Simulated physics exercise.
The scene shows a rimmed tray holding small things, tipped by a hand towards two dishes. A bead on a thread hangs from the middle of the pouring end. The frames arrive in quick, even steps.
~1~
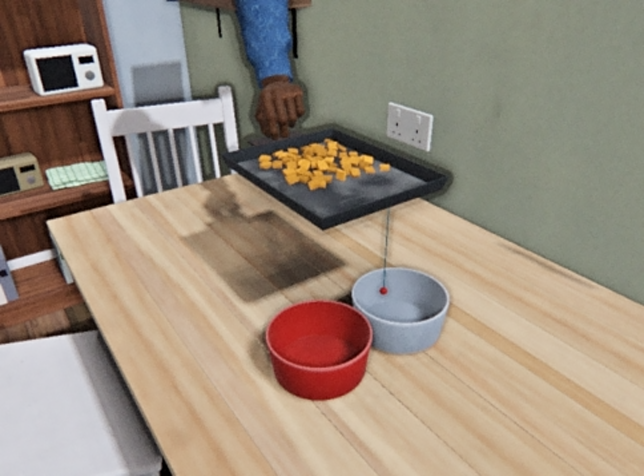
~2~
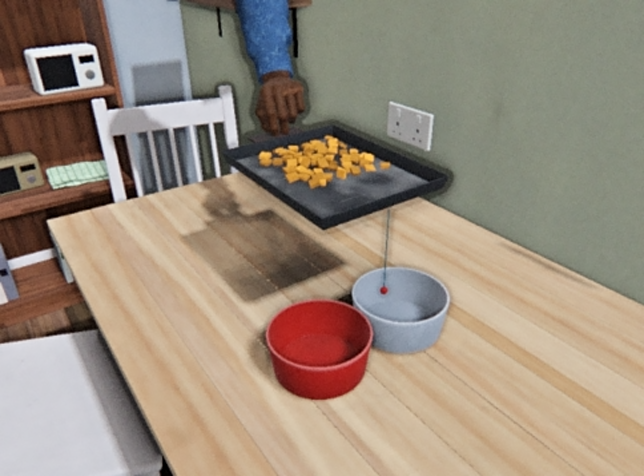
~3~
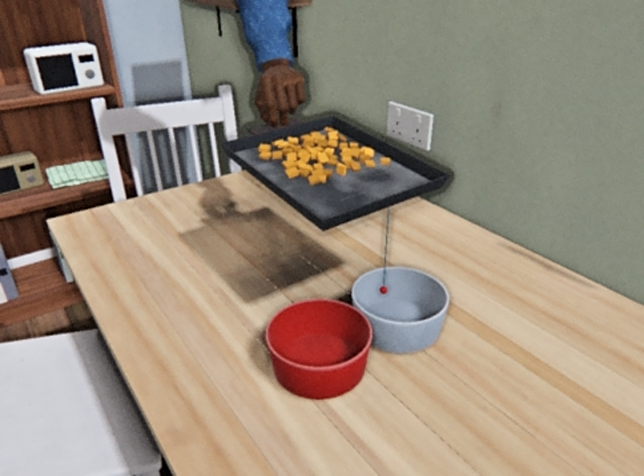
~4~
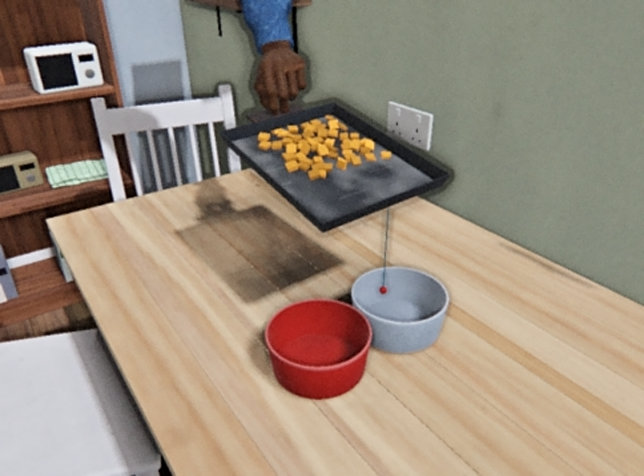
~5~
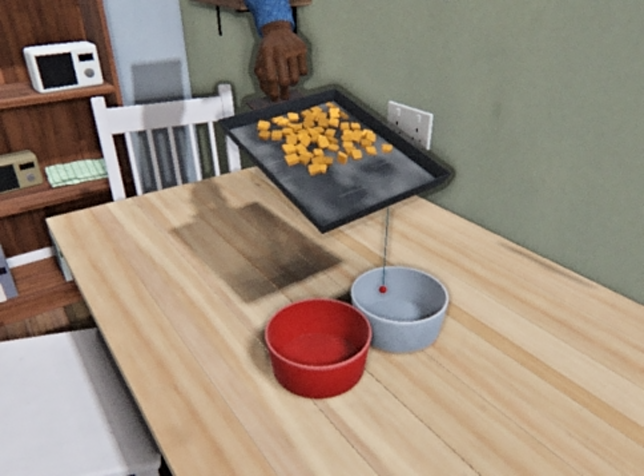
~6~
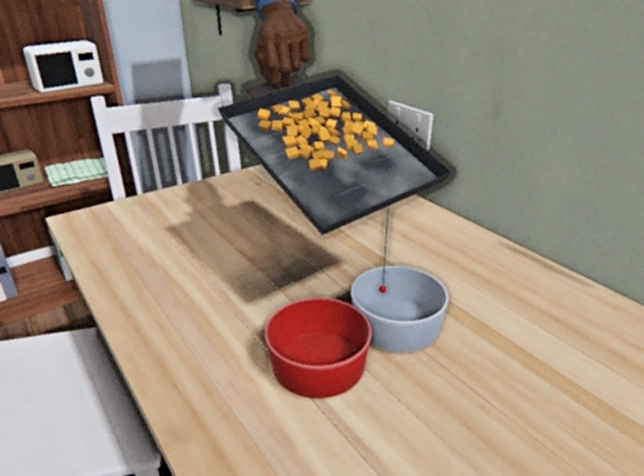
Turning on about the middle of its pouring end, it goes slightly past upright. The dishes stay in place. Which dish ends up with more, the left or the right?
The left one.
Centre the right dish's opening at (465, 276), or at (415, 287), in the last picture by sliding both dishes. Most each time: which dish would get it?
Results - the dish on the left side first, the dish on the left side second.
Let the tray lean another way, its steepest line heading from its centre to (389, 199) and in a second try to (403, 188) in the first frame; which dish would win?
Well, the dish on the right side comes out on top first, and then the dish on the right side does.
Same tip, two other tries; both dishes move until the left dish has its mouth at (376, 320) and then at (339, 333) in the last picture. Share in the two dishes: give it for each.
Close to 70 per cent, followed by close to 90 per cent.
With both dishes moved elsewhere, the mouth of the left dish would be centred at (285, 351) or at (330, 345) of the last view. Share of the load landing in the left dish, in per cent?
You'd end up with around 20 per cent and then around 70 per cent.
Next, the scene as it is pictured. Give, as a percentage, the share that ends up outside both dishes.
Roughly 30 percent.
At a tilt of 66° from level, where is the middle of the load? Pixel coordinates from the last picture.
Near (358, 211).
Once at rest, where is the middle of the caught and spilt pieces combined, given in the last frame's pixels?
At about (343, 370), give or take.
Soon after the last picture, tray tipped steeply; most on the tray; a small part in the air.
A little later, tray tipped past a quarter turn; a small part on the tray; about a third in the left dish; a small part in the right dish; about a quarter outside both; about a quarter in the air.
Later still, tray tipped past a quarter turn; about two thirds in the left dish; a small part in the right dish; about a third outside both.
At rest, tray tipped past a quarter turn; about two thirds in the left dish; a small part in the right dish; about a third outside both.
